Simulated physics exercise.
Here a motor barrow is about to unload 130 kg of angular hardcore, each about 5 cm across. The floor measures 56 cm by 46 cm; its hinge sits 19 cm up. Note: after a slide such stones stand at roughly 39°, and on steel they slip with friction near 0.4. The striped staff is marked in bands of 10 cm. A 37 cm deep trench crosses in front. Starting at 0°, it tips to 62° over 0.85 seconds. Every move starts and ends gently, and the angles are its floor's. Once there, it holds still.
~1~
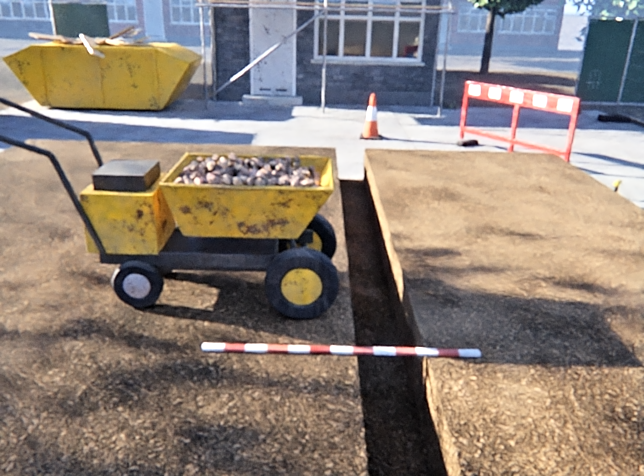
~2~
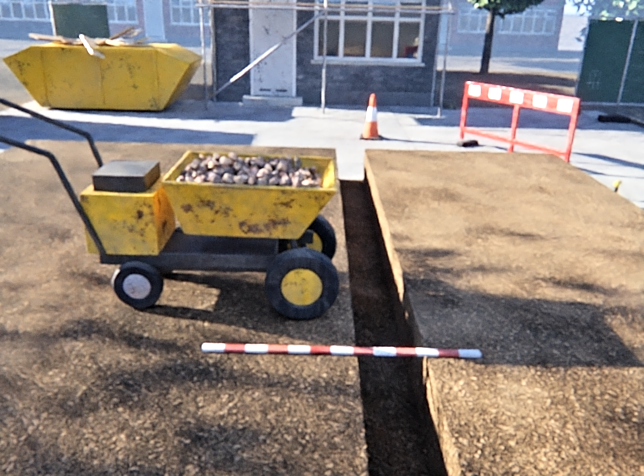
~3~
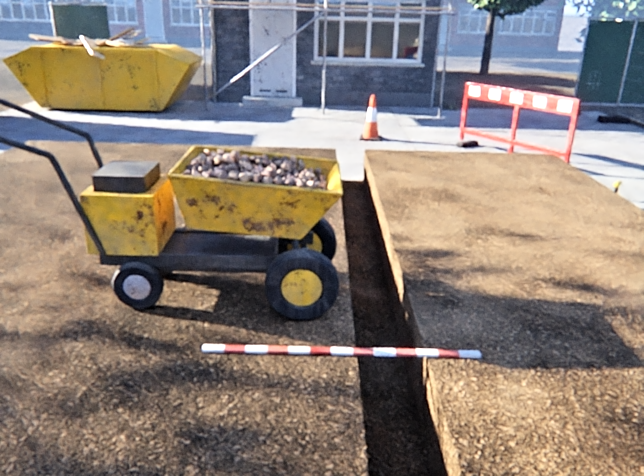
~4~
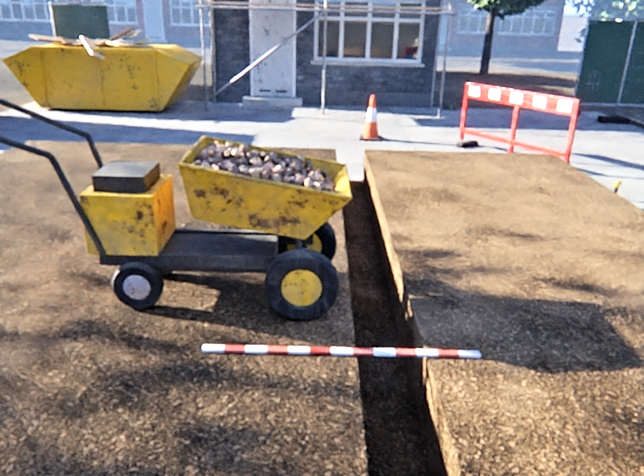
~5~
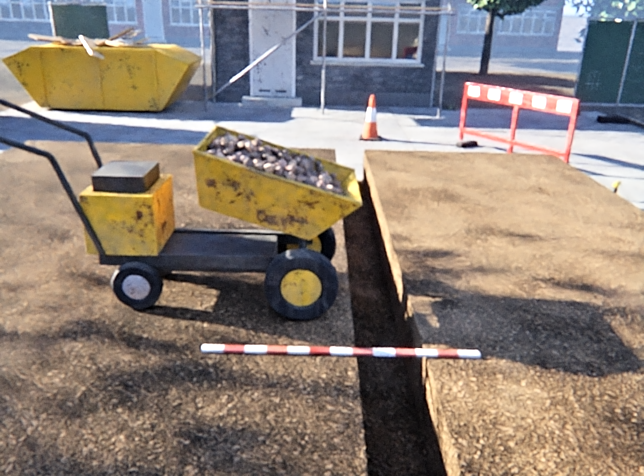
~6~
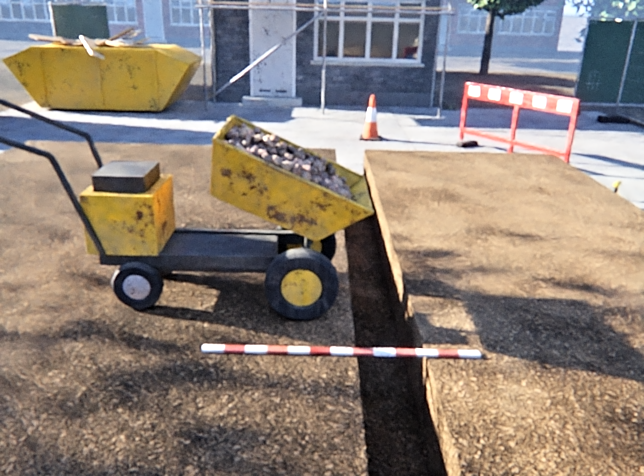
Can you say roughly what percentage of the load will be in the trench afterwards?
Roughly 6 per cent, I would say.
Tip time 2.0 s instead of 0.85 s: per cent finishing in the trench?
Trench share: Approx. 15%.
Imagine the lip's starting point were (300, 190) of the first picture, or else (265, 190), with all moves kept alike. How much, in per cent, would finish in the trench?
30 and 45 %.
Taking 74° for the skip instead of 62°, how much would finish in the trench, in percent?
It would come to about 30 percent.
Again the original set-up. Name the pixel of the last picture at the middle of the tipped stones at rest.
The stones end up centred near (445, 294).
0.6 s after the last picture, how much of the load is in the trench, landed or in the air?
0 per cent, give or take.
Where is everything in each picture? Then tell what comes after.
In the first picture, lip at (333, 190), floor tilted 0°, highest stones at (236, 163).
In the second picture, lip at (336, 191), floor tilted 1°, highest stones at (236, 162).
In the third picture, lip at (342, 194), floor tilted 5°, highest stones at (227, 159).
In the fourth picture, the skip is at 10°, its lip at (351, 198); the top of the load is at (229, 150).
In the fifth picture, lip at (362, 204), floor tilted 17°, highest stones at (238, 143).
In the sixth picture, the skip is at 24°, its lip at (373, 212); the top of the load is at (241, 133).
Then, 0.3 s after the last picture the floor is at 53°, 100 % in the skip; the foremost stones are at (390, 232).
Then, 0.6 s after the last picture the floor is at 62°, 85 % in the skip, 2 % in the trench, 13 % past the trench; the foremost stones are at (460, 299).
Then, 0.9 s after the last picture the floor is at 62°, 60 % in the skip, 2 % in the trench, 38 % past the trench; the foremost stones are at (554, 309).
Then, 2.9 s after the last picture the floor is at 62°, 55 % in the skip, 6 % in the trench, 39 % past the trench; the foremost stones are at (605, 318).
